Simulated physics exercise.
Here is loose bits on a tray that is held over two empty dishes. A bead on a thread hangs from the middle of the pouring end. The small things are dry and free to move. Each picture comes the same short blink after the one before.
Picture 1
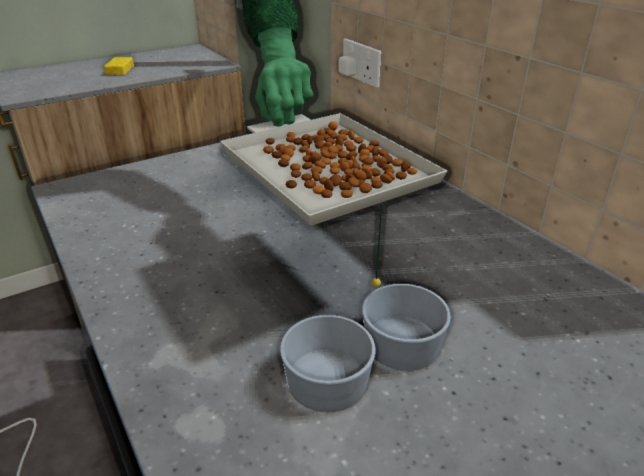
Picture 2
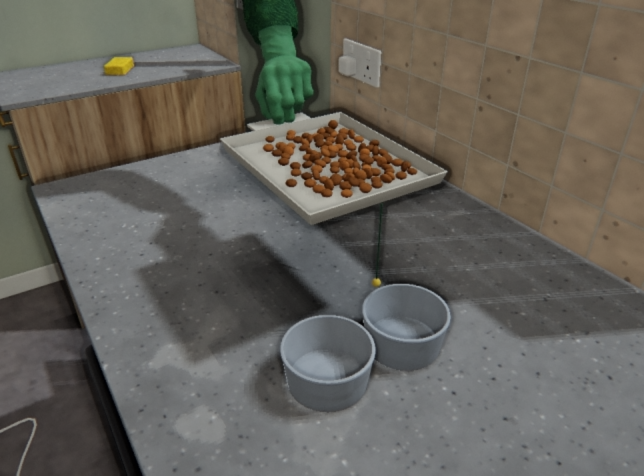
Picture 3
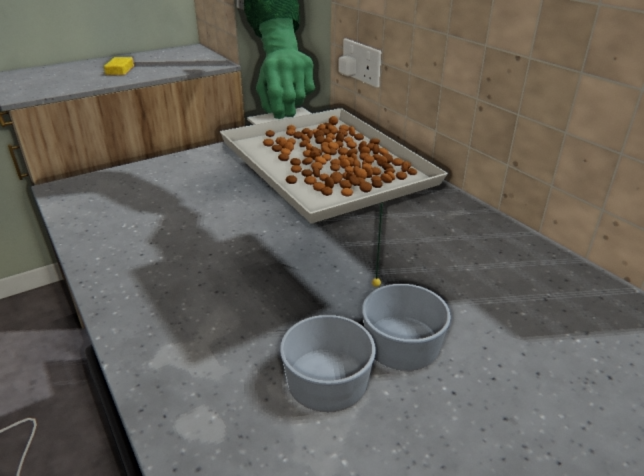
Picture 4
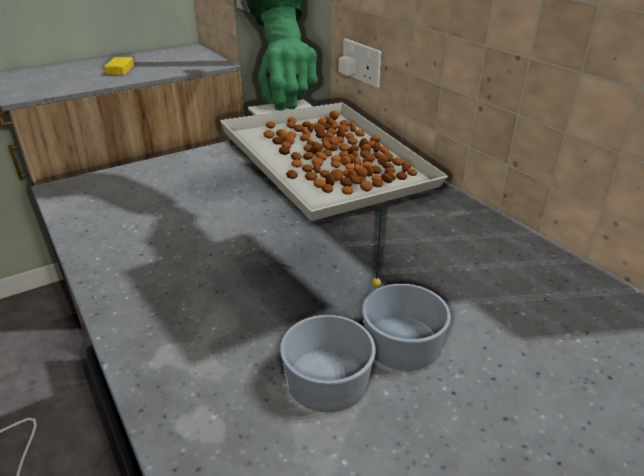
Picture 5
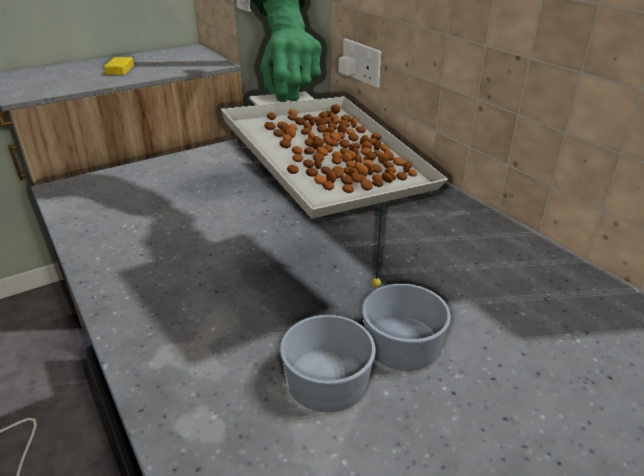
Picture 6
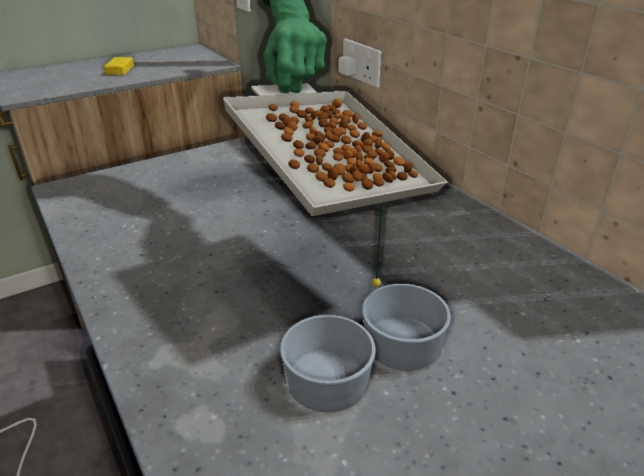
Green hand gradually raising the back of a pale tray of small brown pieces above two empty grey bowls on a counter.
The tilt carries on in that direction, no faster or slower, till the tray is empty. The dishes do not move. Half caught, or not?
The two hold under half of the load.
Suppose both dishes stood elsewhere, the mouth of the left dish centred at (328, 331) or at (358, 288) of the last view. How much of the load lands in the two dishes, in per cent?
About 30 and 70 per cent.
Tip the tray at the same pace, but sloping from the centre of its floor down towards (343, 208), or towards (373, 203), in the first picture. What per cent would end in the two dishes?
About 80 and 80 per cent.
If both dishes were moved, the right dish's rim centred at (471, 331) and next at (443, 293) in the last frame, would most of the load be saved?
The first try: Not half. The second: Above a half.
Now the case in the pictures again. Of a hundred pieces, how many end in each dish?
About: Left dish 0, right dish 10 per cent.
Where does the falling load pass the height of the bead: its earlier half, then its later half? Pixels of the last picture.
The first part at (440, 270); the rest at (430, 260).
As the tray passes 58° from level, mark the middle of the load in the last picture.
Roughly at (393, 146).
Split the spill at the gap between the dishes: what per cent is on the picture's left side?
Near 0 %.
Soon after the last picture, tray tipped steeply; all on the tray.
A little later, tray tipped right over; a small part on the tray; a small part in the right dish; about two thirds outside both; a small part in the air.
Later still, tray tipped past a quarter turn; a small part in the right dish; most outside both.
At rest, tray tipped past a quarter turn; none in the left dish; a small part in the right dish; most outside both.
